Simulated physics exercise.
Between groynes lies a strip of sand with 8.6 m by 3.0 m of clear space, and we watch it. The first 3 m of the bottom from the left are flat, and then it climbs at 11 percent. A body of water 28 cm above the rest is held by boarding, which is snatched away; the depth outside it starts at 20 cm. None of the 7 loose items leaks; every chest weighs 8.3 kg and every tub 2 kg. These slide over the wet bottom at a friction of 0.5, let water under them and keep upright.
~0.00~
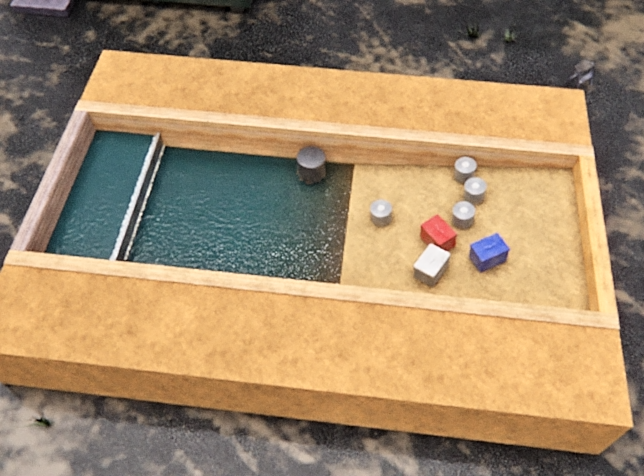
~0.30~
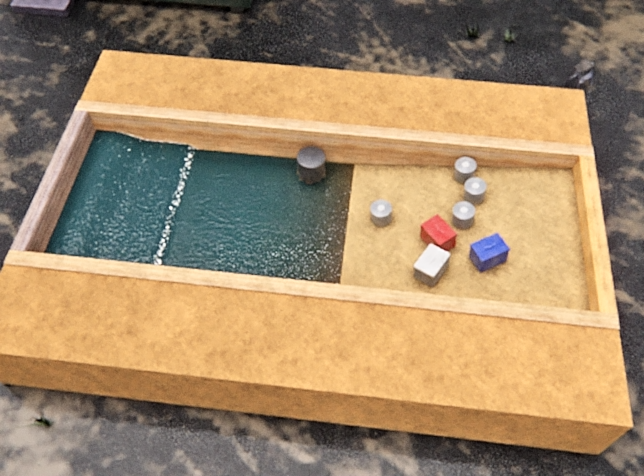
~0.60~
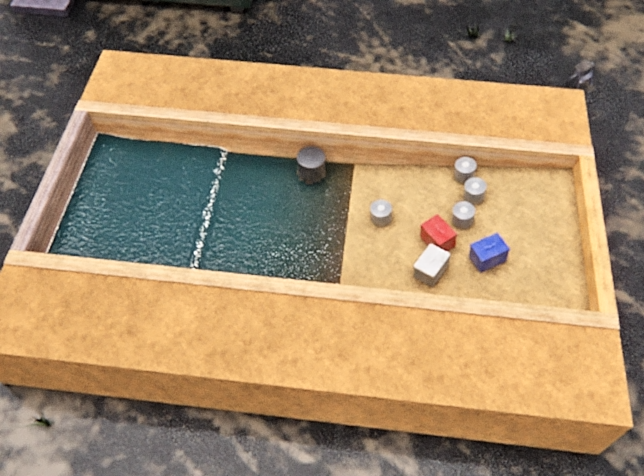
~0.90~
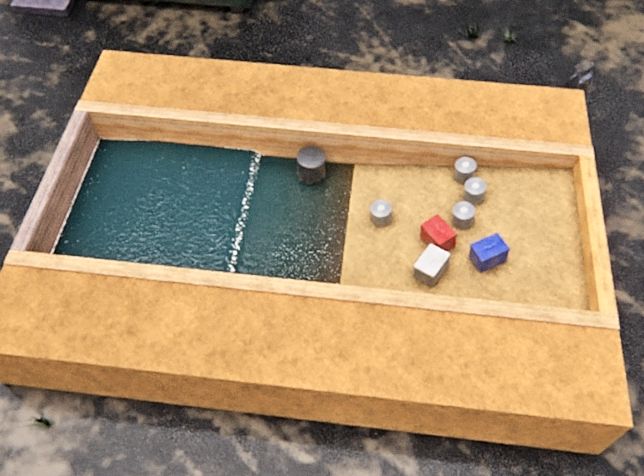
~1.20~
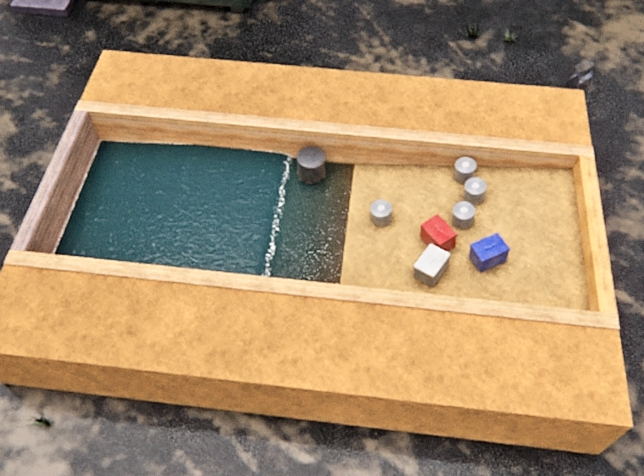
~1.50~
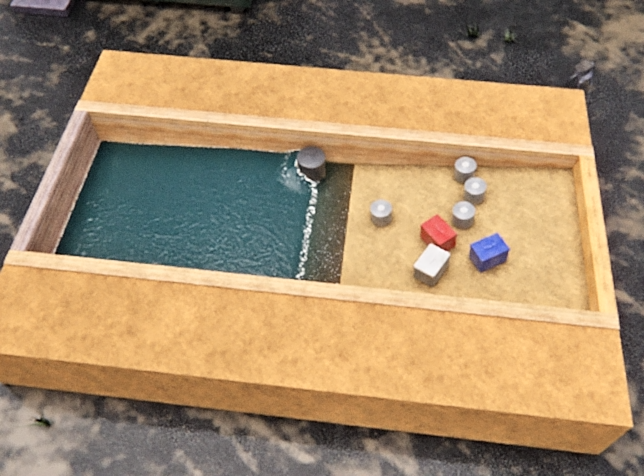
In a wooden-walled trough, a barrier near the left end vanished and a foamy line of water swept rightward to a dark round post, while the red, white and blue blocks on the sand stayed still.
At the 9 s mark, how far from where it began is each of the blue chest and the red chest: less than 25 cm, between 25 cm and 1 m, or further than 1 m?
The blue chest ends less than 25 cm away; the red chest ends between 25 cm and 1 m away.
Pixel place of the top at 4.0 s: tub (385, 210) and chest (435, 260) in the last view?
About (452, 185) for the first and (475, 272) for the second.
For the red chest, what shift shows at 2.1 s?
Roughly 0 centimetres by that point.
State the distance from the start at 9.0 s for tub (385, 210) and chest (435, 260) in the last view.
250 cm, 50 cm.
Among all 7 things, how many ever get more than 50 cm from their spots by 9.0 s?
The total is 5.
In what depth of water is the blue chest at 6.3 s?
Roughly 2 cm.
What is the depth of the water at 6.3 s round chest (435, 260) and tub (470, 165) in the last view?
2 and 1 cm.
After 2.1 s the blue chest is near (493, 247), 0.0 m from its start, aground; the red chest is near (441, 229), 0.0 m from its start, aground; 0 afloat.
After 4.0 s the blue chest is near (493, 247), 0.0 m from its start, aground; the red chest is near (472, 223), 0.5 m from its start, aground; 1 afloat.
After 6.3 s the blue chest is near (493, 247), 0.0 m from its start, aground; the red chest is near (472, 223), 0.5 m from its start, aground; 1 afloat.
After 9.0 s the blue chest is near (493, 247), 0.0 m from its start, aground; the red chest is near (472, 223), 0.5 m from its start, aground; 1 afloat.
